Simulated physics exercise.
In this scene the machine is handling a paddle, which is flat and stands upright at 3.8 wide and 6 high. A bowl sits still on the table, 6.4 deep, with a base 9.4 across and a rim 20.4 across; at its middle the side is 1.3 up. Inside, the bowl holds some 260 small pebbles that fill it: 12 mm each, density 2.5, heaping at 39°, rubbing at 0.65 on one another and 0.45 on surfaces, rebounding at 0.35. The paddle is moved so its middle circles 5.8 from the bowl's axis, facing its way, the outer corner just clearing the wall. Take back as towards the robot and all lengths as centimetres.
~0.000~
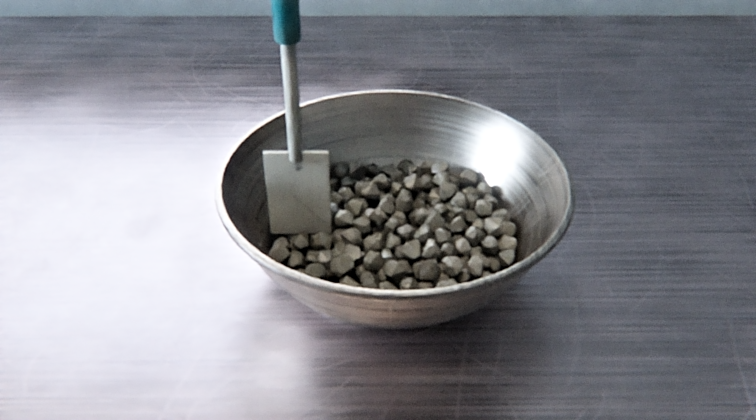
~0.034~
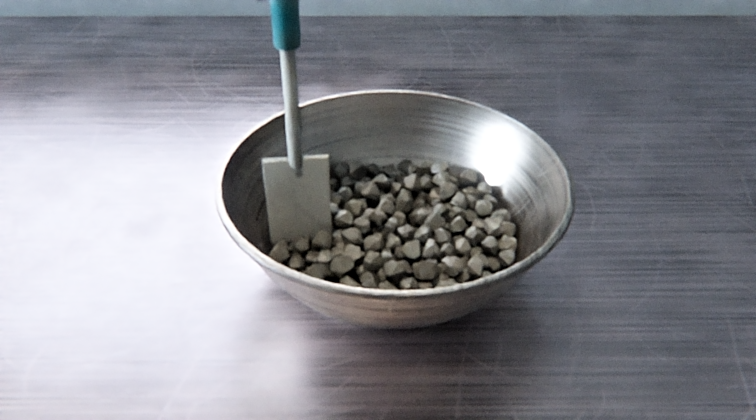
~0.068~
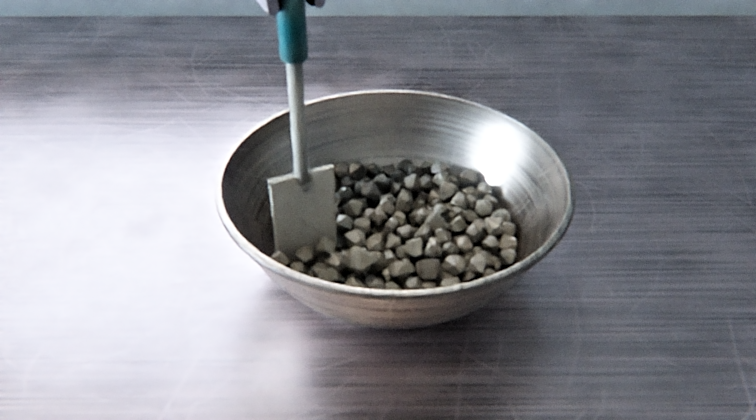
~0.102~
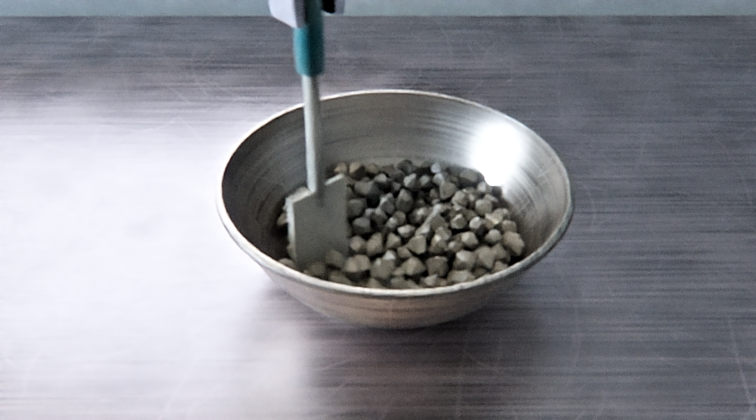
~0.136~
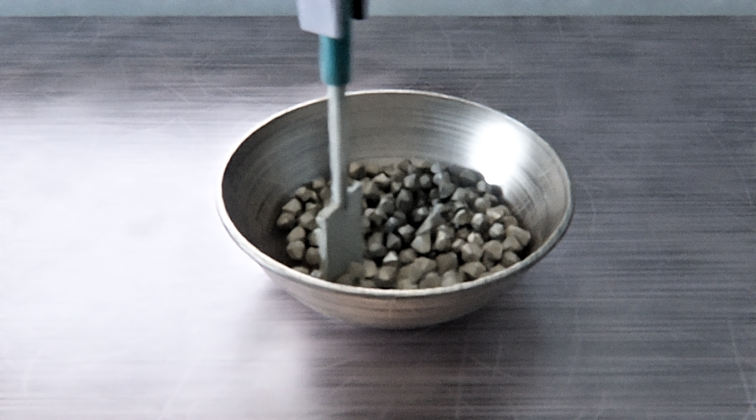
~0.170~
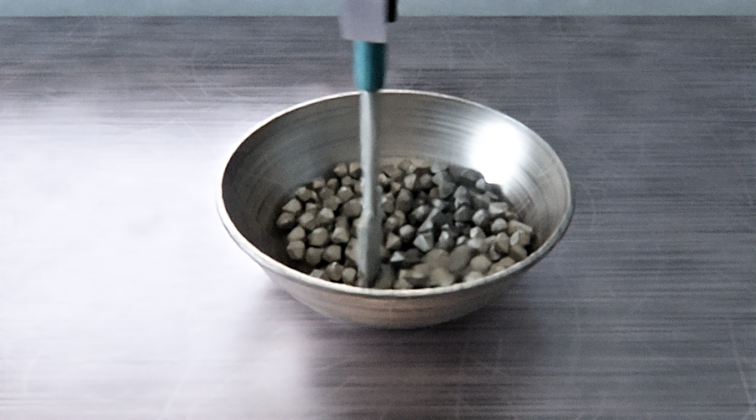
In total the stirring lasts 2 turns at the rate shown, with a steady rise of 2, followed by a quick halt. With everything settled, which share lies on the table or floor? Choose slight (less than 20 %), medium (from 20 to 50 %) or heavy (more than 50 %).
The share is slight.
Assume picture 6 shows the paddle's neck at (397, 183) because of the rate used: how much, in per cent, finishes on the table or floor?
I'd put it close to 5 per cent.
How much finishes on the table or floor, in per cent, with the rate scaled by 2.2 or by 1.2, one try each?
It would be some 25 and 5 percent respectively.
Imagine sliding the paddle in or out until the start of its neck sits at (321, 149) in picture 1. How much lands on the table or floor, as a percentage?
Some 0 per cent.
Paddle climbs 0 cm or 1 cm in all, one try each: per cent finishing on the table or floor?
Estimates: 15 % and 10 %.
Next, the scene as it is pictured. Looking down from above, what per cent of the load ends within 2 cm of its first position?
I'd guess close to 25 percent of the load.
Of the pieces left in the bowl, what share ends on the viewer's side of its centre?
Close to 50 in a hundred.
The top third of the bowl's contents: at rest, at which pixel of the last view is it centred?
Looks like roughly (411, 219) to me.
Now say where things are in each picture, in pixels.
The first picture shows paddle neck at (294, 130), 0° round; upper third of the load around (406, 226), from x 280 to 510, top at y 170; 257 in the bowl.
The second picture shows paddle neck at (294, 136), 7° round; upper third of the load around (406, 226), from x 280 to 510, top at y 170.
The third picture shows paddle neck at (300, 151), 24° round; upper third of the load around (400, 228), from x 280 to 510, top at y 170.
The fourth picture shows paddle neck at (316, 165), 41° round; upper third of the load around (414, 237), from x 285 to 515, top at y 170.
The fifth picture shows paddle neck at (340, 176), 58° round; upper third of the load around (426, 237), from x 285 to 525, top at y 170.
The sixth picture shows paddle neck at (371, 182), 76° round; upper third of the load around (443, 236), from x 285 to 525, top at y 170; 257 in the bowl.
By 0.67 s, 329° round, highest piece 7 above the table; 250 in the bowl, 6 on the table or floor, 1 in flight or on the tool.
By 1.18 s, 223° round, highest piece 7 above the table; 249 in the bowl, 8 on the table or floor.
By 1.63 s, 0° round, highest piece 7 above the table; 249 in the bowl, 8 on the table or floor.
By 2.33 s, 0° round, highest piece 7 above the table; 249 in the bowl, 8 on the table or floor.
Final count, 249 in the bowl, 8 on the table or floor. That is 3 % on the table or floor.
